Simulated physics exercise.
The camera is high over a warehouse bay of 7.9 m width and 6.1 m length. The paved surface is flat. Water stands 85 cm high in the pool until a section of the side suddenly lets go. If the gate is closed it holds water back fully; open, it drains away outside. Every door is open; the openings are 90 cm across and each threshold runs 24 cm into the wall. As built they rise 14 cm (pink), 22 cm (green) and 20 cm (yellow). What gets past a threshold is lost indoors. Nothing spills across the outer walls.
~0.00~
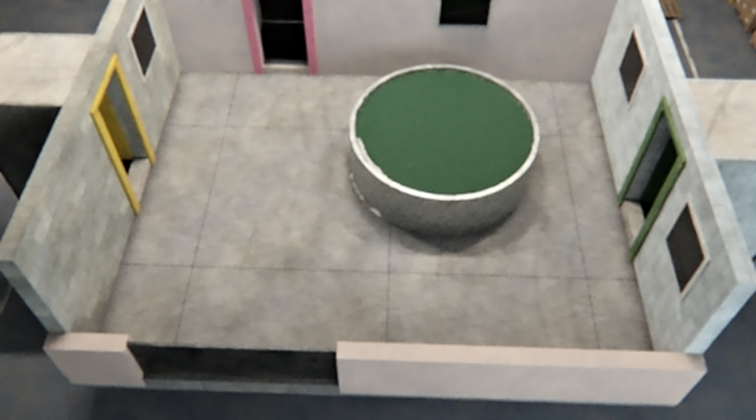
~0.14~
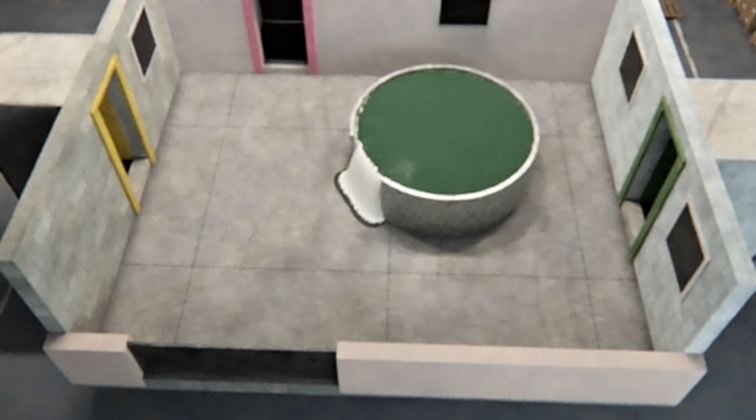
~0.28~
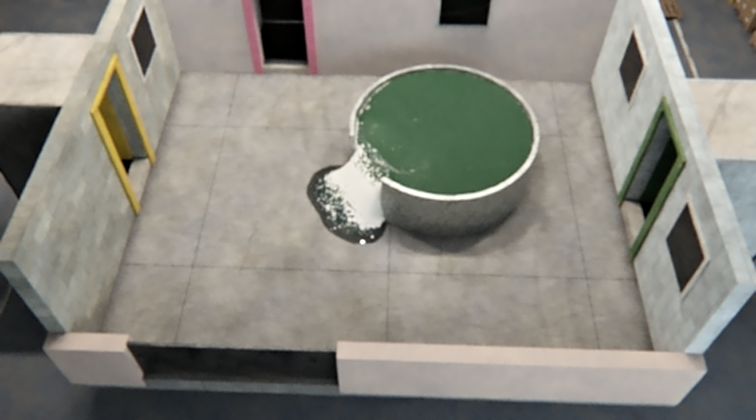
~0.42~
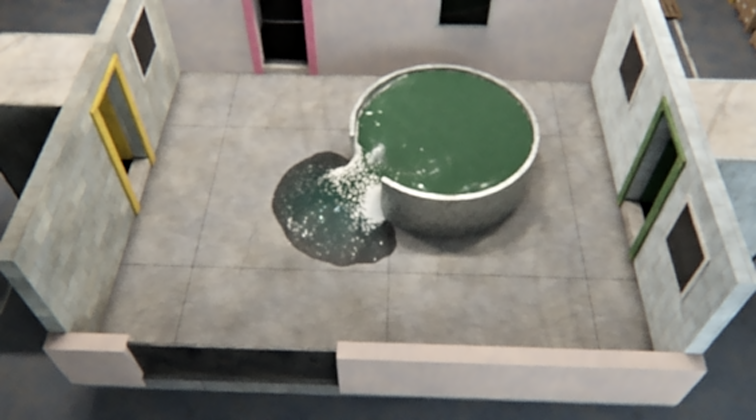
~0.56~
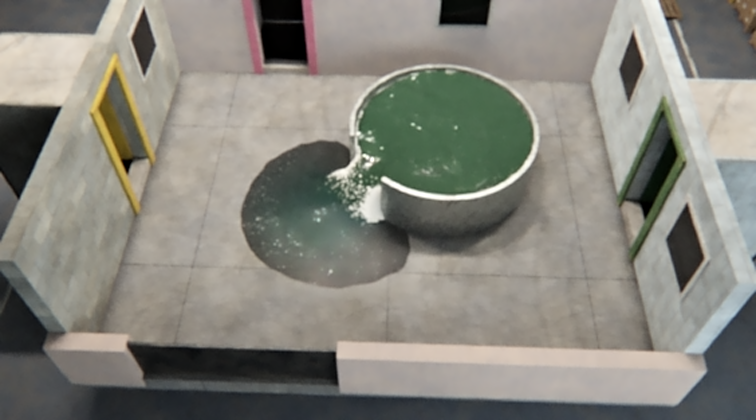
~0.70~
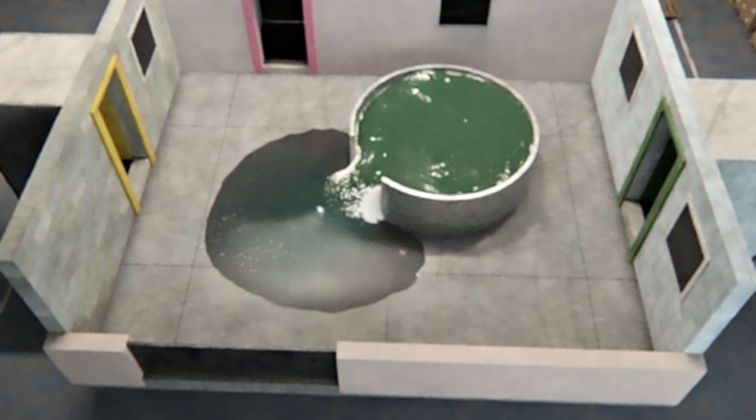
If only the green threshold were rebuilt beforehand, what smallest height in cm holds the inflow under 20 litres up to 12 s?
About 7 cm.
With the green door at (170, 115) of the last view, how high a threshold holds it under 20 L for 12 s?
About 14.5 cm.
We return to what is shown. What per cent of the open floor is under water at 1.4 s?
Some 40 per cent of it.
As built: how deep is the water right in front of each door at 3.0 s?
In cm: Pink 0, green 0, yellow 26.
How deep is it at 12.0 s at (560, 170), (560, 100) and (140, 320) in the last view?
Roughly 17, 17 and 15 cm, in turn.
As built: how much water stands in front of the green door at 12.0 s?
Roughly 11.0 cm deep.
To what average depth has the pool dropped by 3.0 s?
Roughly 50 cm on average.
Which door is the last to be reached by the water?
Last comes the green one.
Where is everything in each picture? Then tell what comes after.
The first picture shows the pool at (443, 130) is whole and still, 85 cm deep; the green door at (645, 190) is dry.
In the second picture, the gap is at (365, 184), the front 0.3 m out at (339, 183); the back of the pool holds 85 cm.
In the third picture, the front is at (313, 196), 0.8 m from the gap at (365, 185); 1.1 m2 of floor is wet, 85 cm left at the back.
In the fourth picture, water pours out at (365, 186) and has run 1.4 m, to (278, 209); about 8 cm deep outside, 85 cm at the back.
In the fifth picture, the gap is at (365, 185), the front 2.0 m out at (257, 248); the back of the pool holds 85 cm.
In the sixth picture, the gap is at (365, 185), the front 2.6 m out at (213, 253); the back of the pool holds 85 cm; 3.6 m in a straight line remain to the green door at (645, 190).
After 1.4 s water covers 40 % of the floor, deepest (49 cm) near (360, 197); it has not reached the green door.
After 3.0 s water covers 45 % of the floor, deepest (42 cm) near (90, 361); it has not reached the green door.
After 12.0 s water covers 100 % of the floor, deepest (22 cm) near (499, 84); 11 cm at the green door, 0 litres in over its 22 cm threshold.
At the green door as built, the water arrived by 6.7 s and peaked near 11 cm at 12.0 s.
Run again over the same 12 s with other heights there, 29 litres in over 6 cm, 9 litres over 8 cm. The limit of 20 litres is kept from about 7 cm up.
